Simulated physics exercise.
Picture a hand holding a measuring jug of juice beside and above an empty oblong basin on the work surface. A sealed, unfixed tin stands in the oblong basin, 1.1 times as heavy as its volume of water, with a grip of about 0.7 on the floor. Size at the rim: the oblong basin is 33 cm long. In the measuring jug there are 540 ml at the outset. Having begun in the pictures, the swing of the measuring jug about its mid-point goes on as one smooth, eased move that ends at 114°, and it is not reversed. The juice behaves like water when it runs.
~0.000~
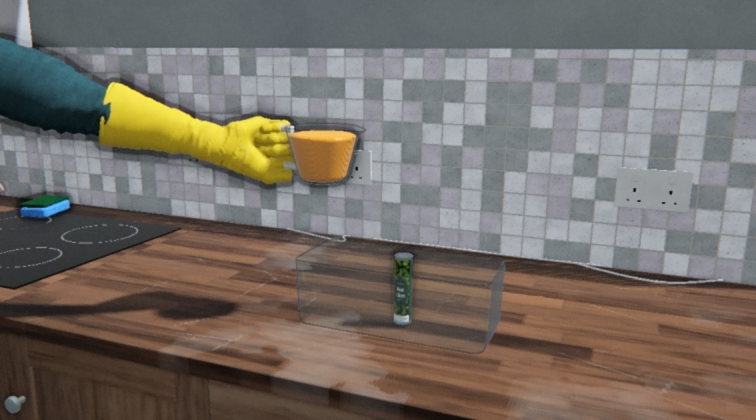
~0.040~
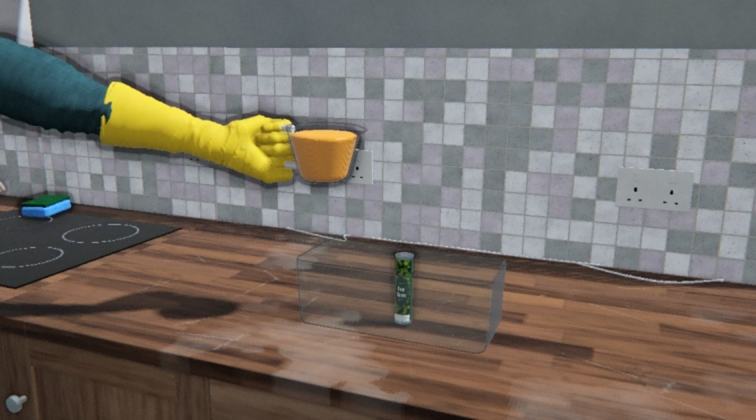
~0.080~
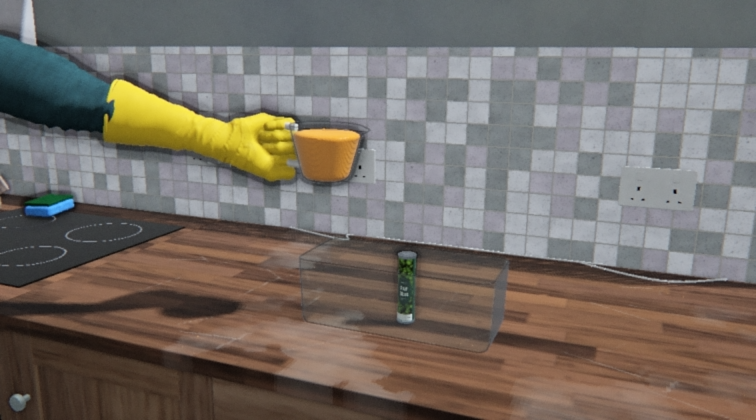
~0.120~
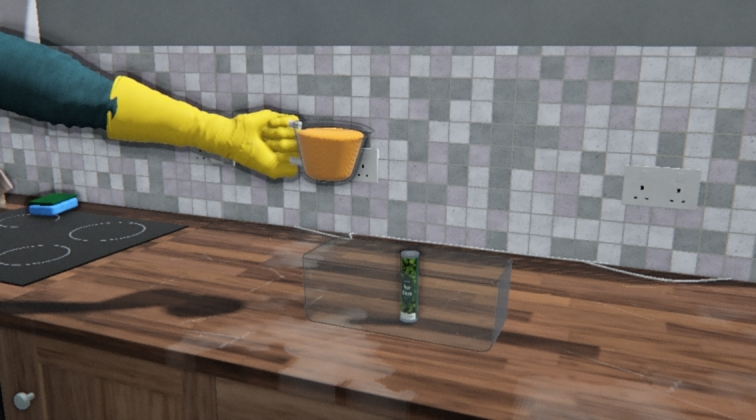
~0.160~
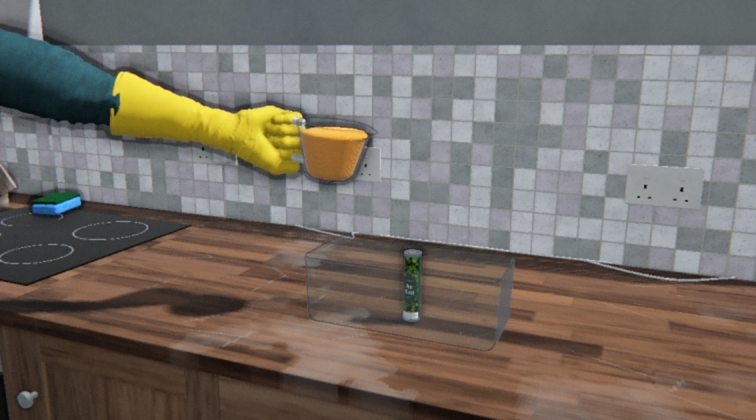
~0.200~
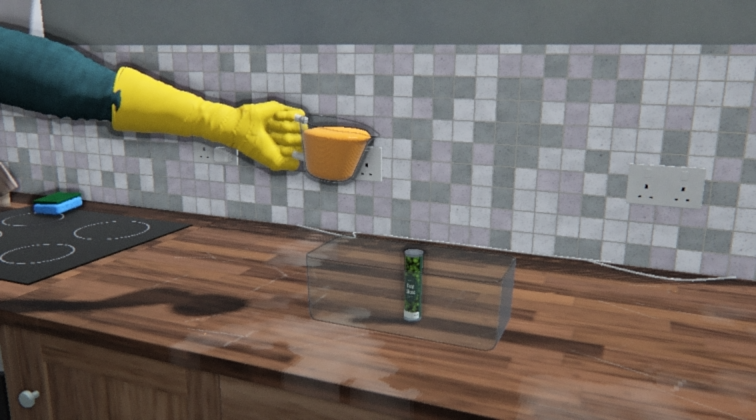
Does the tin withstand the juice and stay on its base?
No, it is knocked over.
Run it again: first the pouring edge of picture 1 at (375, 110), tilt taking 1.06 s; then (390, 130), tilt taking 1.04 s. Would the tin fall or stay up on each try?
Try 1: Tipped over; try 2: Still standing.
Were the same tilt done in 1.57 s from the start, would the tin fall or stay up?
The tin tumbles.
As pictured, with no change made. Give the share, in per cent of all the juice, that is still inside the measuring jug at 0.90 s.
I'd estimate some 3 per cent.
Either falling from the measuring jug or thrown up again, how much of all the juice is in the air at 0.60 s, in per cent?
Around 34 in a hundred.
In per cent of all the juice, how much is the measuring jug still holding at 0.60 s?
56 %.
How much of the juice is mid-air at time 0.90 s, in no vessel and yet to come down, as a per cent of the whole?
Estimate: Around 10 per cent.
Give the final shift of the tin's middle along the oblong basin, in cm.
9.0 cm.
Then, 0.60 s in, the tilt is 71° and 55 per cent is still to pour; the tin stands where it began.
Then, 0.90 s in, the tilt is 109° and 3 per cent is still to pour; the tin leans 7°.
Then, 1.21 s in, the tilt is 114° and 0 per cent is still to pour; the tin lies on its side.
Then, 1.54 s in, the tilt is 114° and 0 per cent is still to pour; the tin lies on its side.
Finally, the tin lies on its side.
